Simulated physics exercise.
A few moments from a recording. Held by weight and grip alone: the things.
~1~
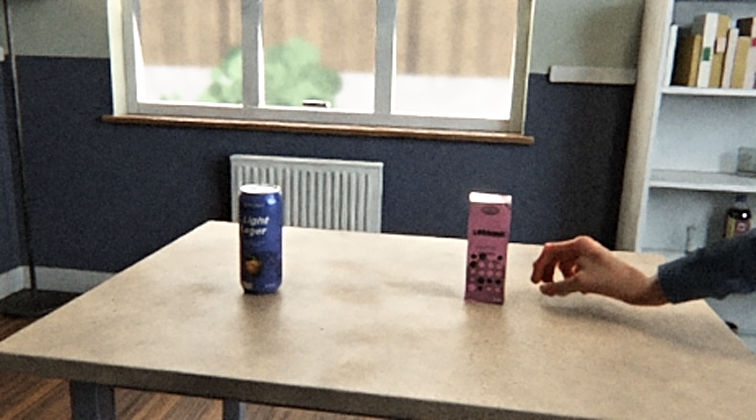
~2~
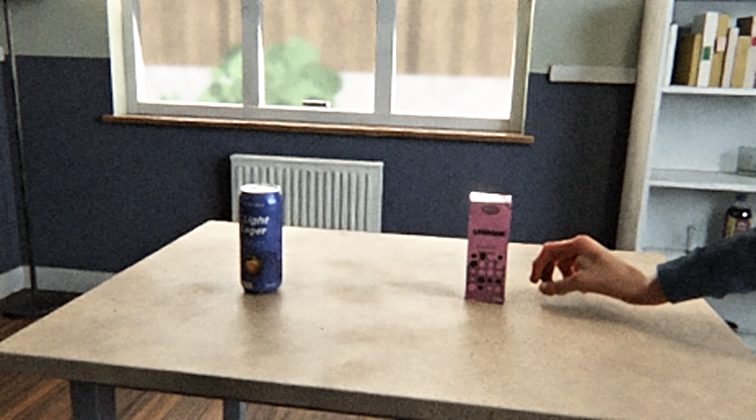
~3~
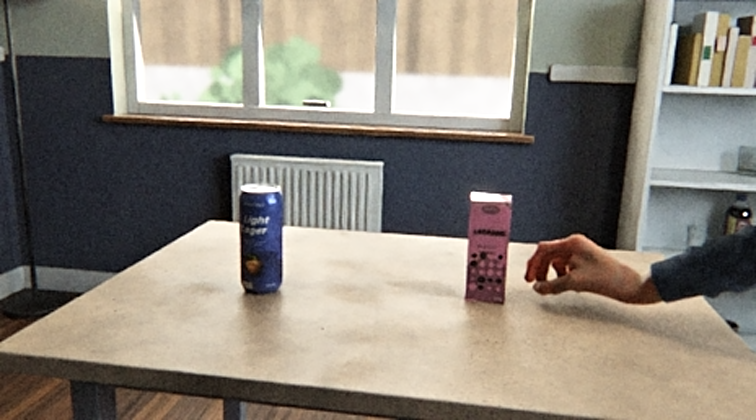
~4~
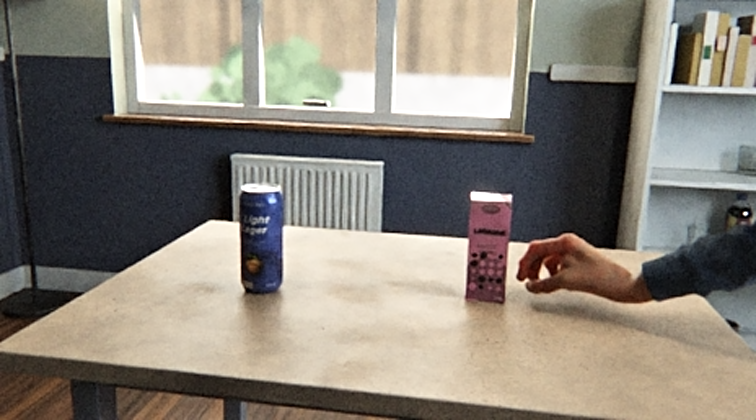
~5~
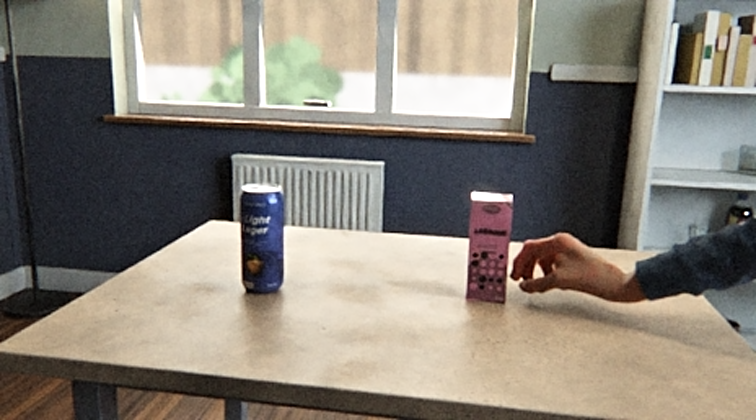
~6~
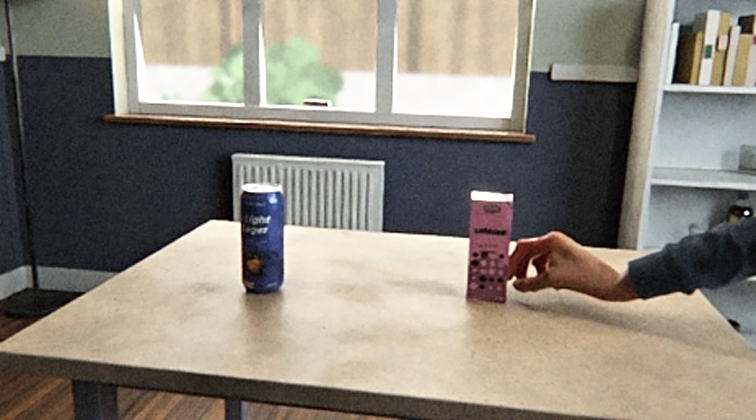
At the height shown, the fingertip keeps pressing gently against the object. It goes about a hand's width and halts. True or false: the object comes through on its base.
True.
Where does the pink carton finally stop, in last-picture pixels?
Pretty much around (409, 241), I'd say.
Then, 0.20 s on from there, pink carton shifted a little near (477, 246).
Then, 0.60 s on from there, pink carton shifted about its own width near (451, 244).
Then, 0.90 s on from there, pink carton shifted about its own width near (431, 243).
Then, 1.10 s on from there, pink carton shifted well along near (418, 242).
In the end, moved from the start, pink carton. At the end, from the last picture's camera, pink carton near (409, 241).
